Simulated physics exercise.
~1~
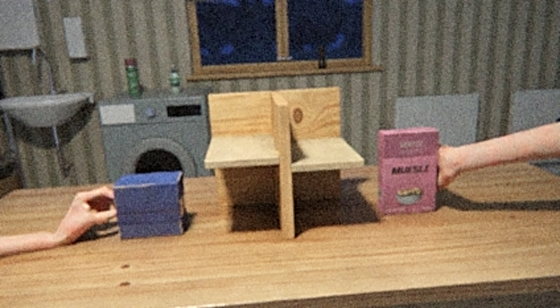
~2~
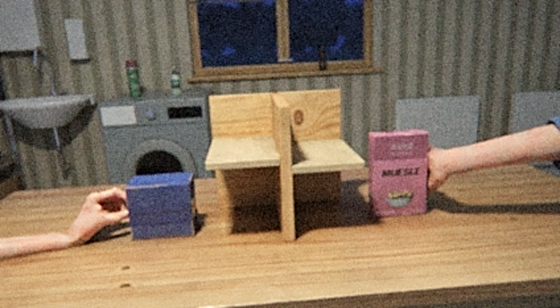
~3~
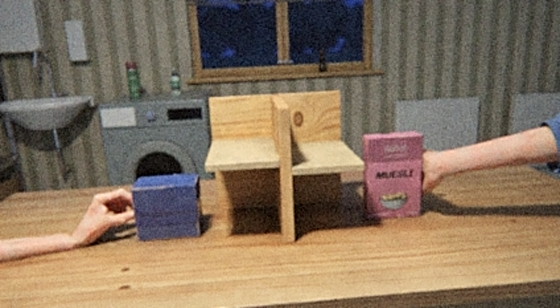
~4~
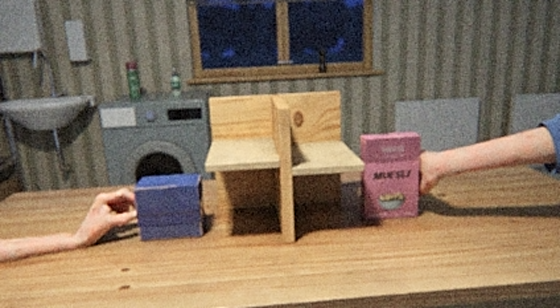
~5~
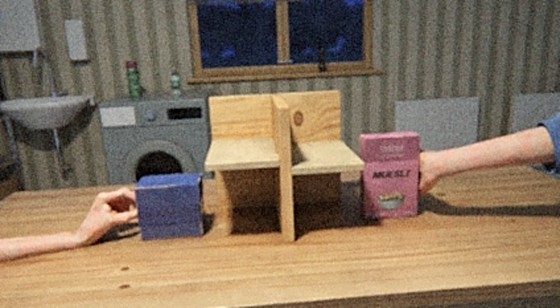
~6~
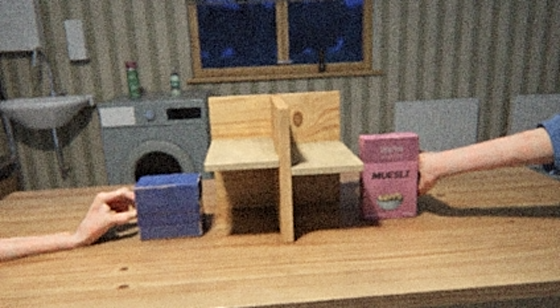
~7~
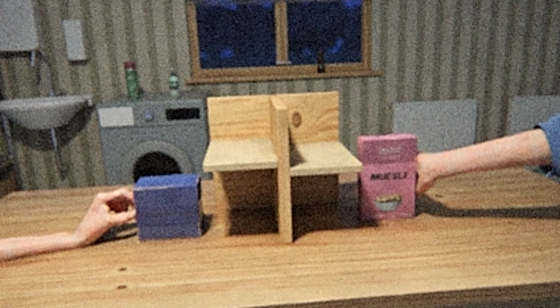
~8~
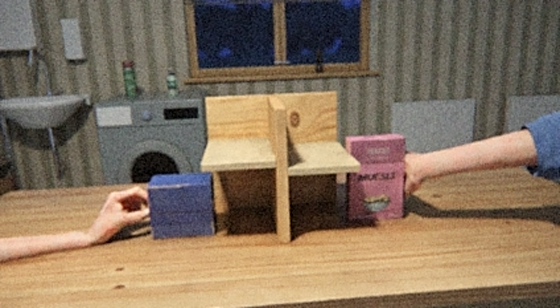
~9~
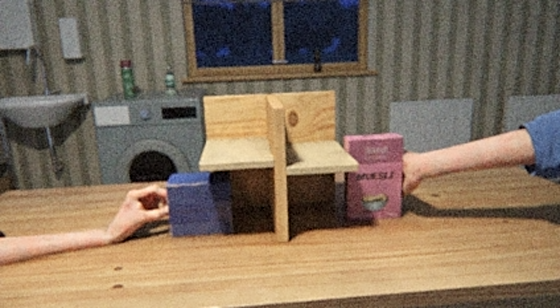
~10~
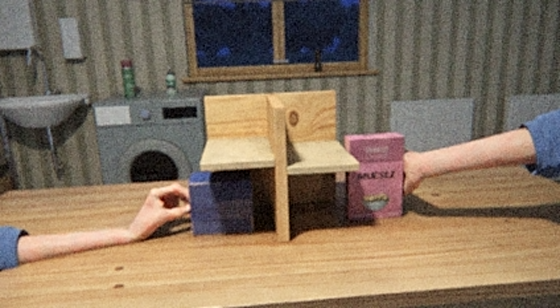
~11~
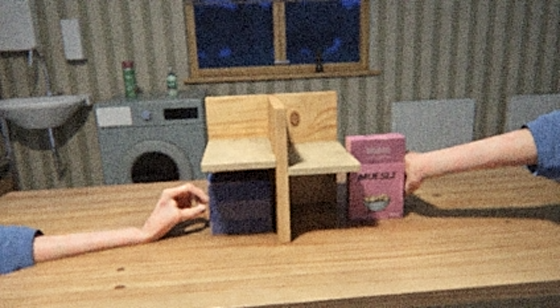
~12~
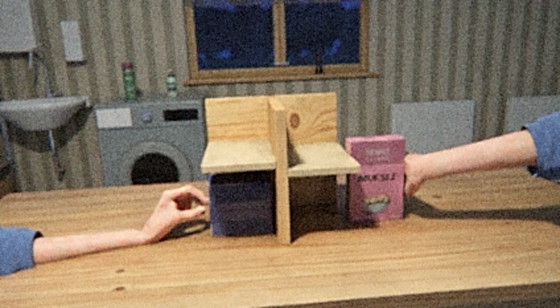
Two hands slid a blue box and an upright pink muesli packet inward toward a wooden stand, paused, then pushed again; the blue box went fully under the left shelf, while the taller pink packet stopped at the right shelf's edge and stayed outside.
